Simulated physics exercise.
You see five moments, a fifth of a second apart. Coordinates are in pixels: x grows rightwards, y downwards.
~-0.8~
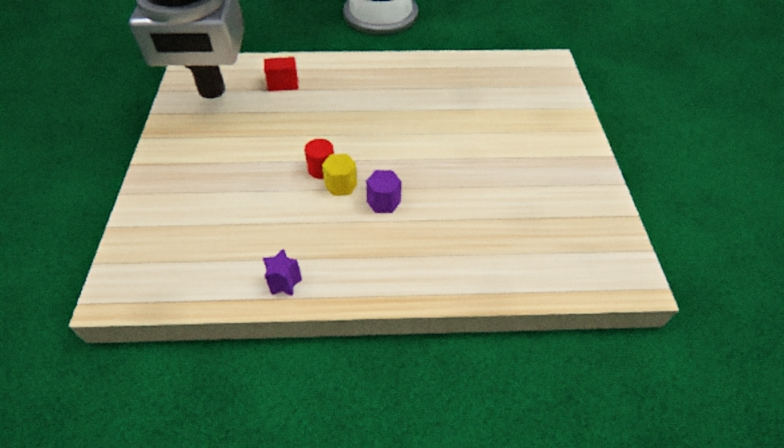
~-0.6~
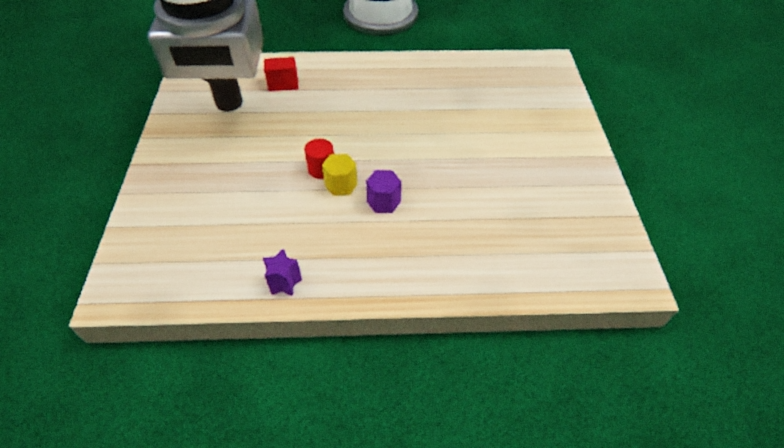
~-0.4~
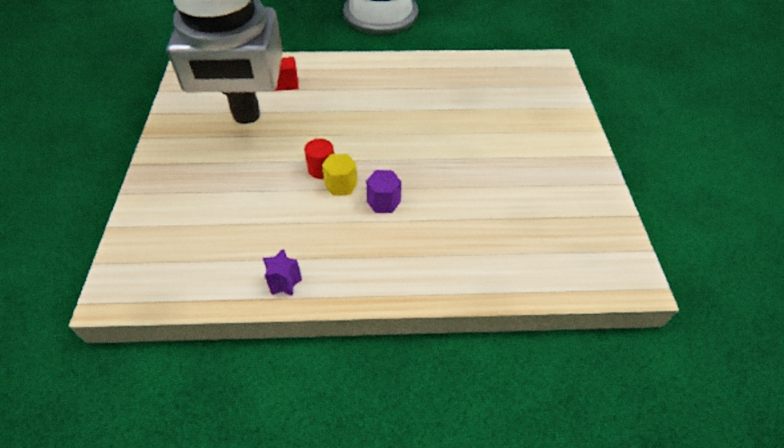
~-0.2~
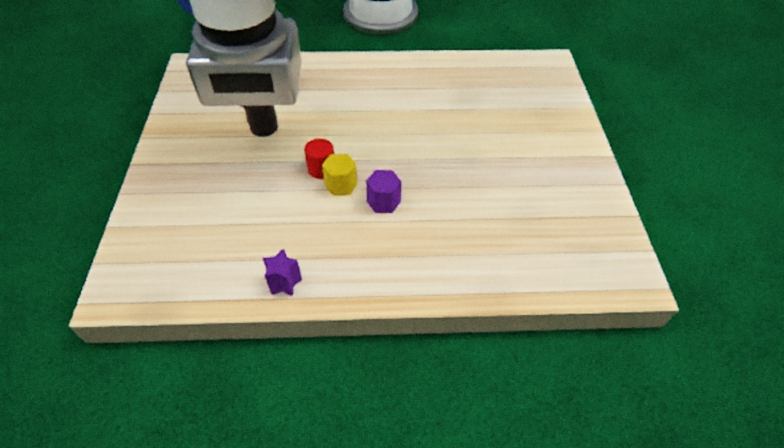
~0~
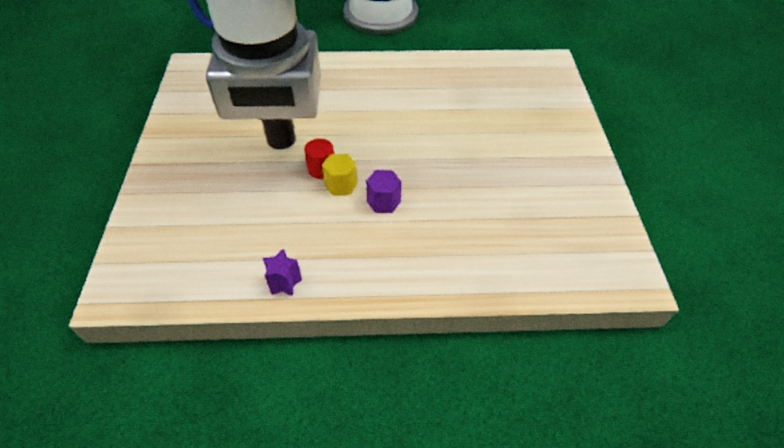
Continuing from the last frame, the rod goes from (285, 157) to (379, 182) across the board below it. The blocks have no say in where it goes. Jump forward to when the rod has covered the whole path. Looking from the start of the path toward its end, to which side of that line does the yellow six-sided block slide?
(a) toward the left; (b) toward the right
The correct letter is b.
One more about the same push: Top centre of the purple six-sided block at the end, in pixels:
About (397, 189).
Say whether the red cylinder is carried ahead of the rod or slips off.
I'd say it is still being pushed.
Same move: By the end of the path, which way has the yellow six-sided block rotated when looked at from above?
Seen from overhead, it turns clockwise.
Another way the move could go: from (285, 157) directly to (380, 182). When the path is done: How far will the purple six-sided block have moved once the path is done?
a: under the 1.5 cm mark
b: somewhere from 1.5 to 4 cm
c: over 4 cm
The one that fits is b, somewhere from 1.5 to 4 cm.
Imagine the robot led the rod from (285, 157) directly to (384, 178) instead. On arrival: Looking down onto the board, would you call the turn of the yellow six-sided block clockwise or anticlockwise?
It ends up turned clockwise.
On the path given first. One third of the way, rod (313, 149); red cylinder (340, 150); yellow six-sided block (353, 169), turned 45° clockwise.
Two thirds of the way, rod (347, 158); red cylinder (376, 153); yellow six-sided block (359, 175), turned 60° clockwise; purple six-sided block (388, 183).
At the end, rod (379, 166); red cylinder (408, 155); yellow six-sided block (365, 181), turned 80° clockwise; purple six-sided block (397, 189), turned 20° anticlockwise.
